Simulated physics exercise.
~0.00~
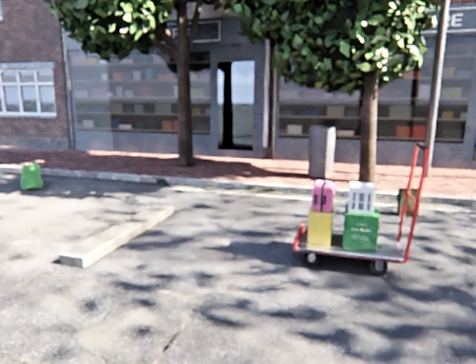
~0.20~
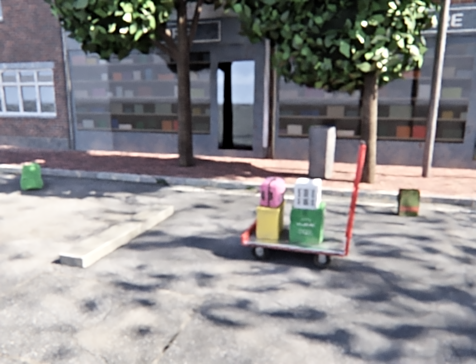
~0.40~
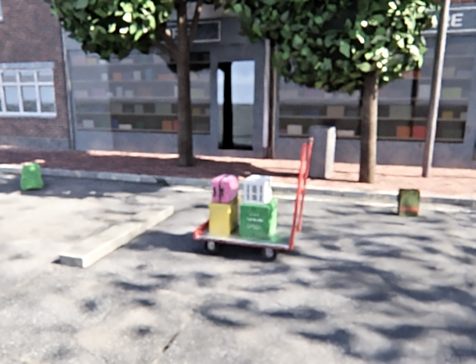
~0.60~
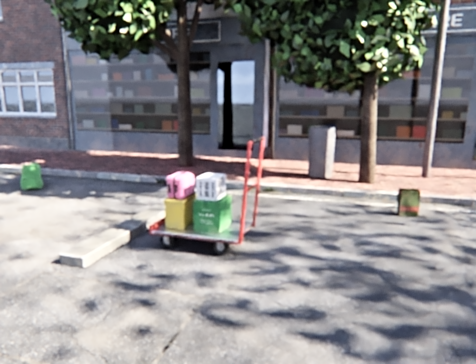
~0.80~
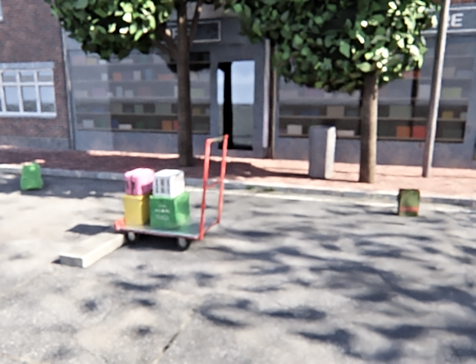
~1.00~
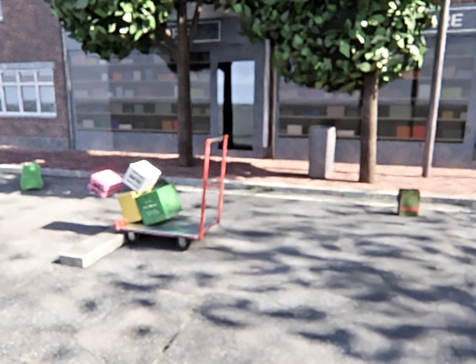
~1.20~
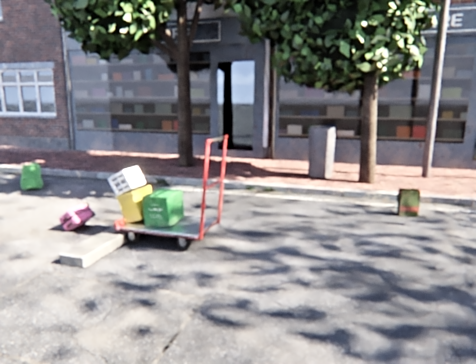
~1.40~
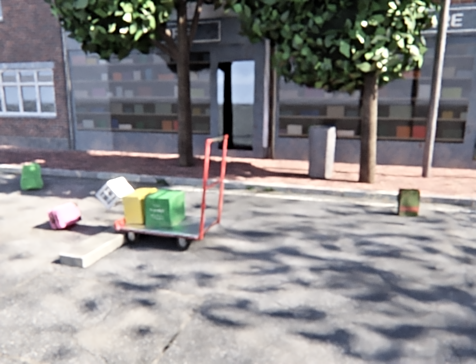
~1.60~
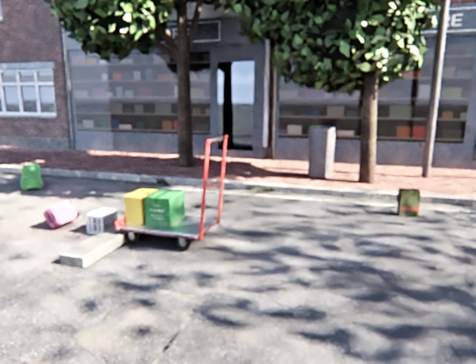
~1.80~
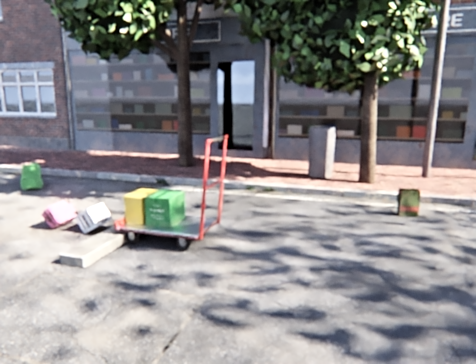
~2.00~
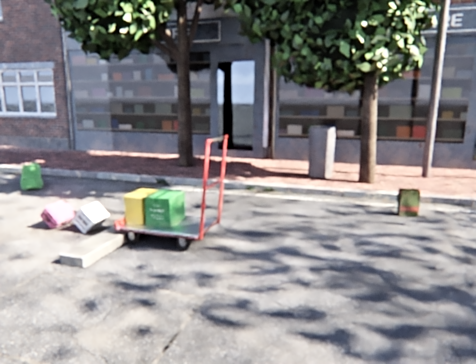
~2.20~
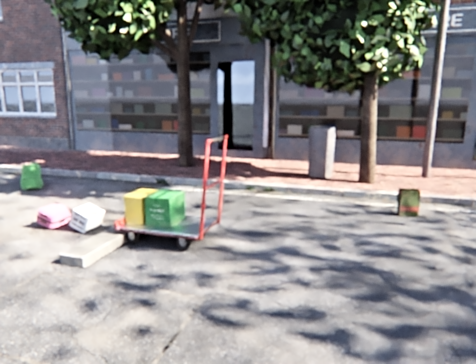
On a sunlit paved area in front of a shopfront with two trees, a flatbed trolley with a red handle rolls left, carrying a pink suitcase on a yellow tote and a white crate on a green carton. It reaches a low pale kerb and stops abruptly, staying flat. The upper pieces pitch forward, and the lower two tip briefly. The suitcase tumbles over the front to the ground, and the crate topples after it, rolling as it lands. The tote and carton settle back upright on the deck, while the suitcase and crate lie side by side beyond the trolley's front edge.
